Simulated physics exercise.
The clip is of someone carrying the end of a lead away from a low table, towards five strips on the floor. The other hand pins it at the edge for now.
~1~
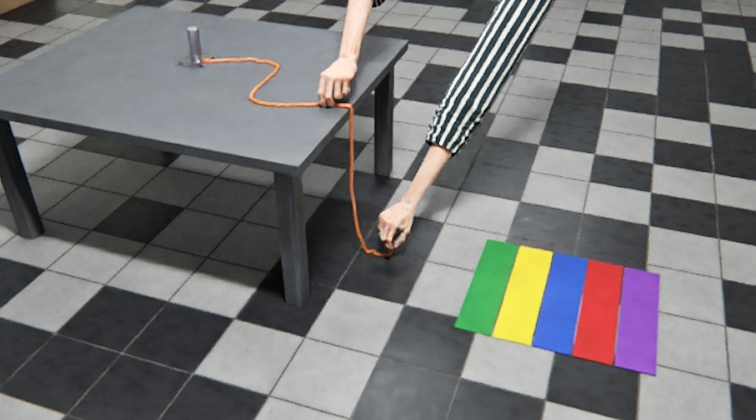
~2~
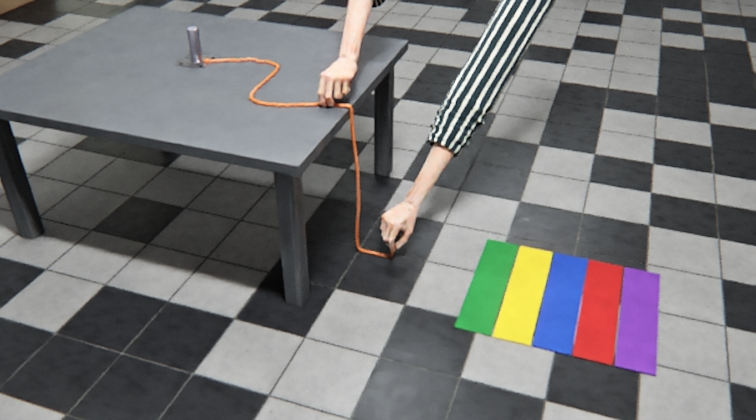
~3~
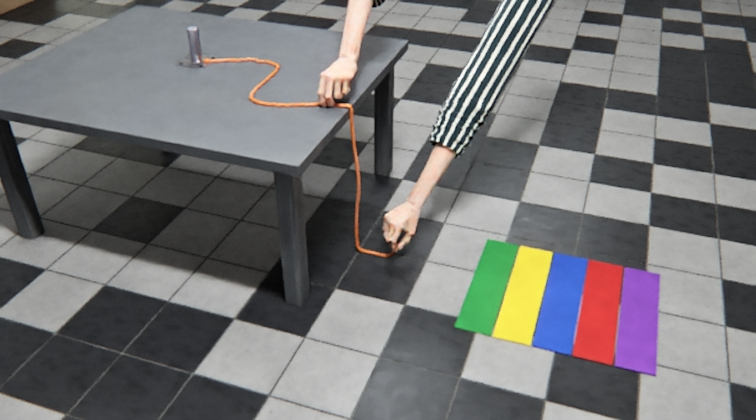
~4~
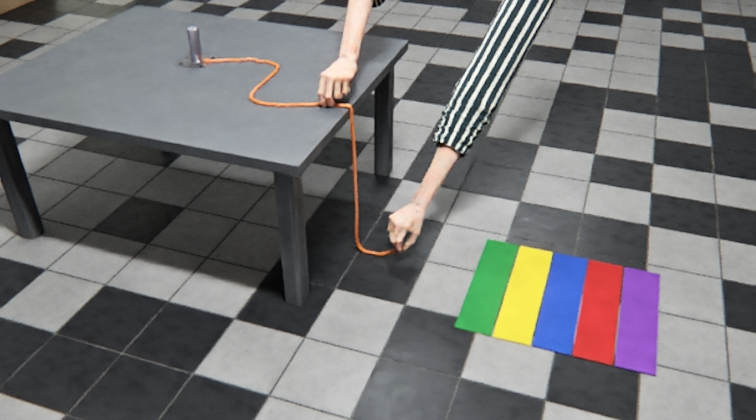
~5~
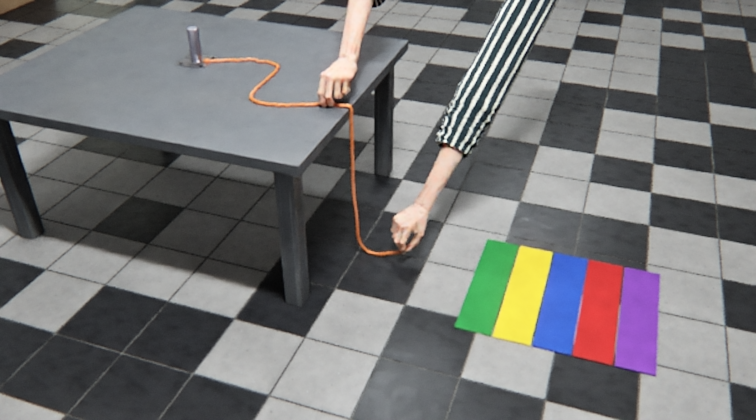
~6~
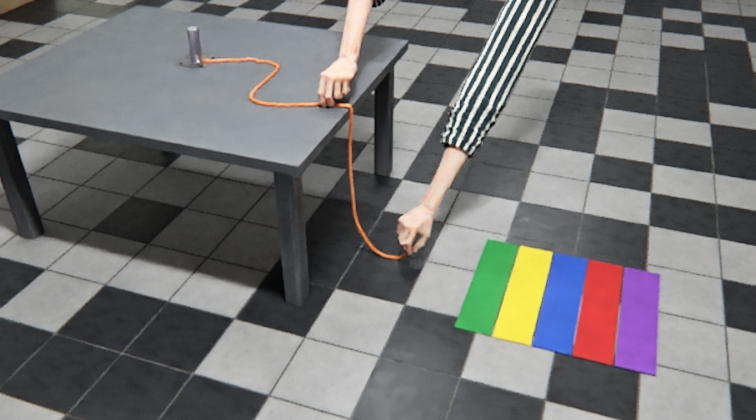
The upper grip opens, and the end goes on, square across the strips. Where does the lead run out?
The red one.
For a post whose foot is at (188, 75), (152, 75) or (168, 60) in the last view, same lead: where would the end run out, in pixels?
Near (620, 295), (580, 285) and (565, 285).
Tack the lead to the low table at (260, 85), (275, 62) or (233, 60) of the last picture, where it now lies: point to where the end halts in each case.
About (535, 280), (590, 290) and (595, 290).
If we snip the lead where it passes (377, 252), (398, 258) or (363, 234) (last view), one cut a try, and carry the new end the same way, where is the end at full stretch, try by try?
In that order: (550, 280), (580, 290) and (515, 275).
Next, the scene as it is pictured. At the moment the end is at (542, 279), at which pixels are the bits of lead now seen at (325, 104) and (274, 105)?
They go to (369, 162) and to (357, 115).
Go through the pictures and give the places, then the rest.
End (392, 247); green (479, 313); yellow (516, 322); blue (555, 331); red (596, 341); purple (636, 350), in the first picture.
End (395, 247); lead through (237, 61) (272, 75) (260, 103) (339, 106) (357, 171) (357, 231), in the second picture.
End (397, 248), in the third picture.
End (402, 249); lead through (237, 61) (272, 75) (260, 103) (339, 106) (355, 171) (356, 231), in the fourth picture.
End (406, 250), in the fifth picture.
End (412, 251); lead through (237, 61) (272, 75) (260, 103) (339, 106) (350, 170) (361, 231), in the sixth picture.
Early on, end near (541, 279); over yellow.
Midway, end near (581, 288); over blue.
At the end of the slack, end near (605, 293); over red. It halts on the red strip.
